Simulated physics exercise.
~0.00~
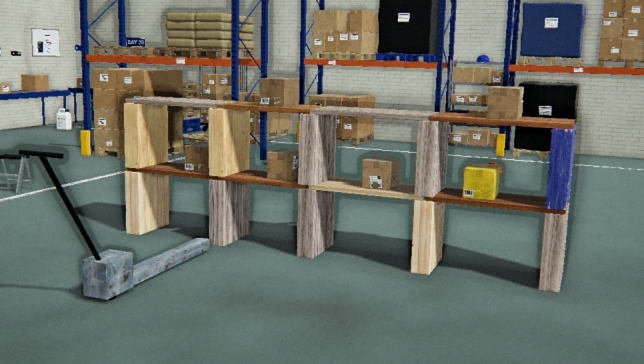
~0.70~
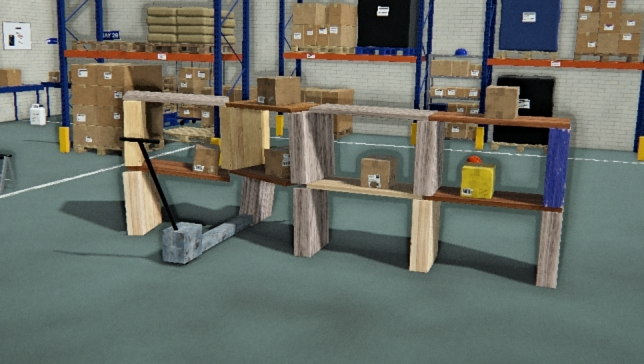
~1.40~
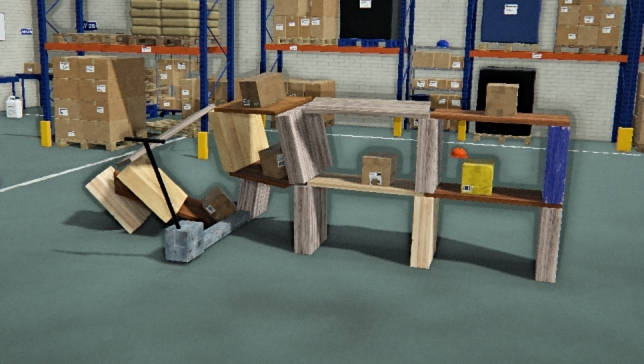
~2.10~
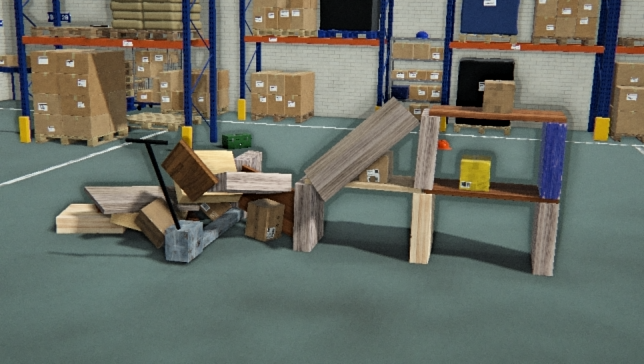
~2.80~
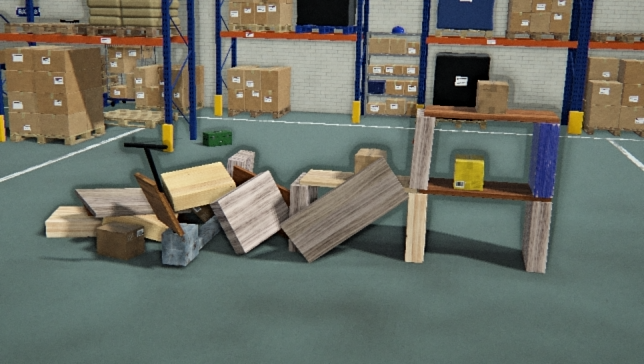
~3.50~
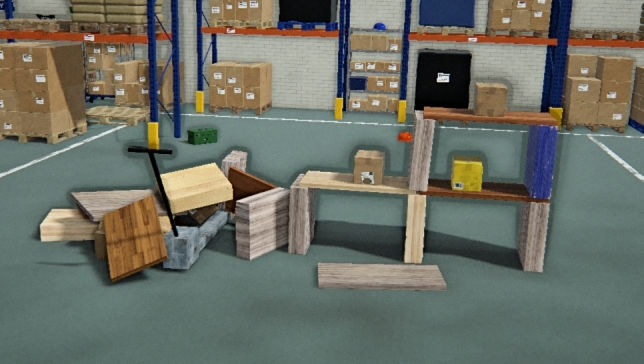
The left half of a makeshift two-tier plank rack collapsed in a warehouse after a floor jack pushed into its base, spilling boards and cartons into a heap, while the right end stayed standing with its blue upright and yellow carton in place.
